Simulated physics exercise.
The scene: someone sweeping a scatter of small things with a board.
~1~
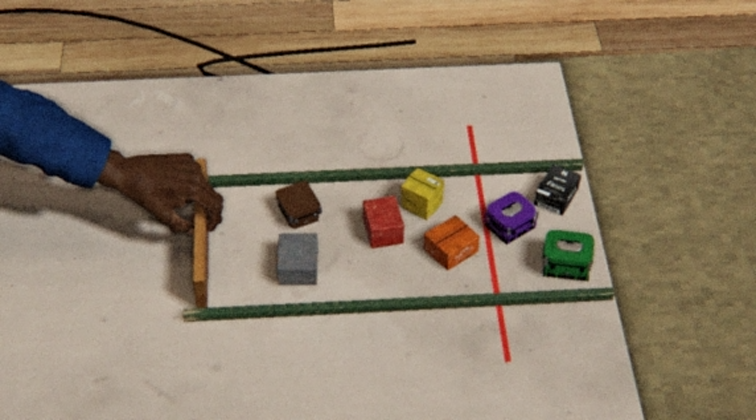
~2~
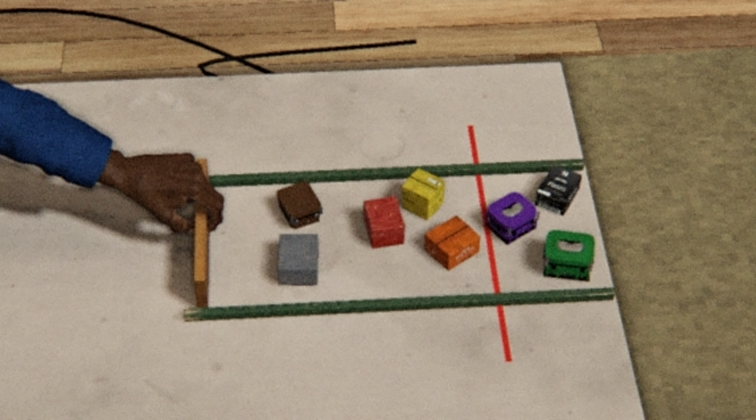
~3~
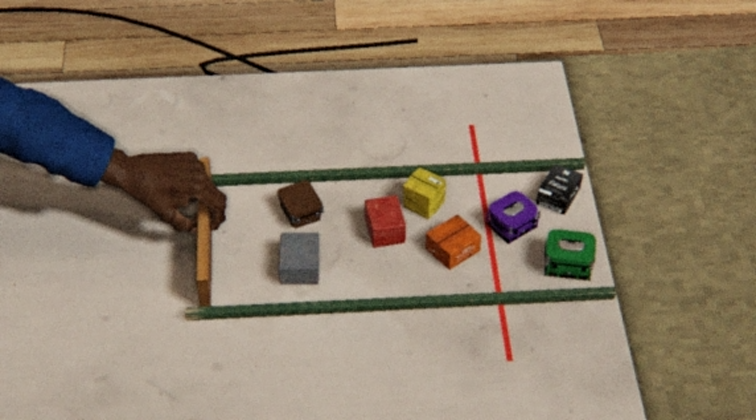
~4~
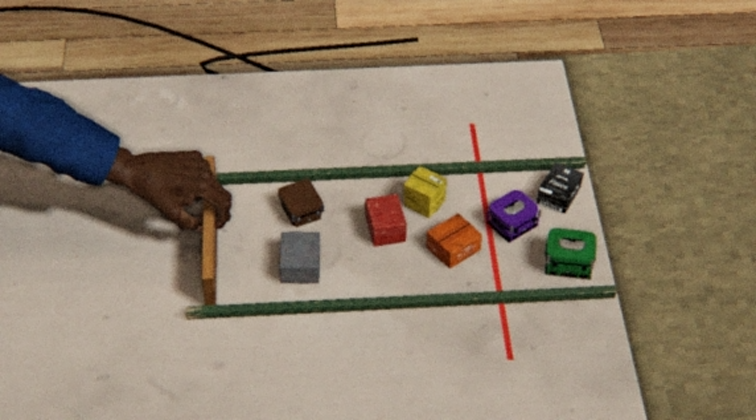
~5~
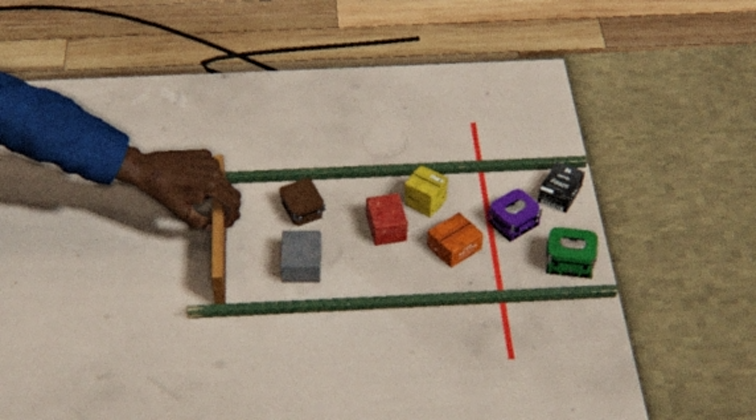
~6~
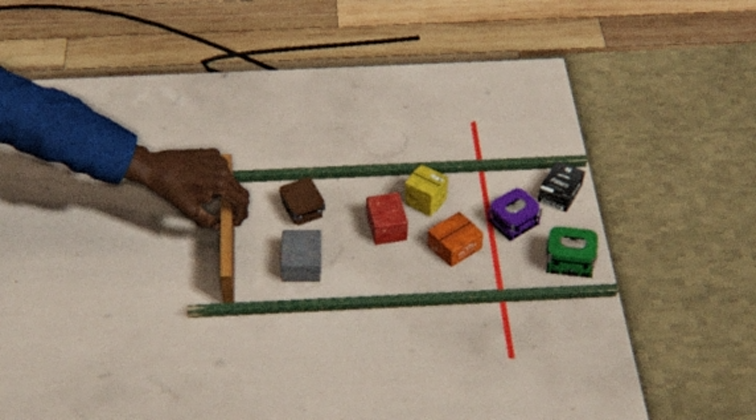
A dark-skinned hand in a blue sleeve grips an upright wooden board at the left end of a lane between two green rods, seen from above on a pale sheet over a wood floor. Brown and grey blocks sit nearest, then red, yellow and orange, with purple, black and green beyond a red line. The hand slides the board slightly right, touching none, while the view stays nearly still.
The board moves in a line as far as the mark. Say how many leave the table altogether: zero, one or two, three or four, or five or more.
In the end the number that fall off is zero.
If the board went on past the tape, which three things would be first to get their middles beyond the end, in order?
In order: The green case, the purple case, the black box.
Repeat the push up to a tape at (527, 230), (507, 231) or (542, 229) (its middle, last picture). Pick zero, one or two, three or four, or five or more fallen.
For each place: Three or four; one or two; three or four.
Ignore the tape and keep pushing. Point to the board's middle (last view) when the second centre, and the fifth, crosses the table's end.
Its middle is around (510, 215) and later (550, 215).
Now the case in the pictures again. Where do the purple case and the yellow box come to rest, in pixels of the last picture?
The purple case stops around (581, 215); the yellow box around (534, 177).
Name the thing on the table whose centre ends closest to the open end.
That is the green case.
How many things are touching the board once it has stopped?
It touches 2.
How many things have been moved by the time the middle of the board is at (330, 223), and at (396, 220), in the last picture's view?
First 2, then 5.
Soon after, none off yet; black box at rest near (561, 186); green case at rest near (572, 252); purple case at rest near (514, 214).
After that, none off yet; black box moving near (564, 184); green case at rest near (572, 252); purple case displaced about its own width near (547, 215).
In the end, the number that fall off is zero.
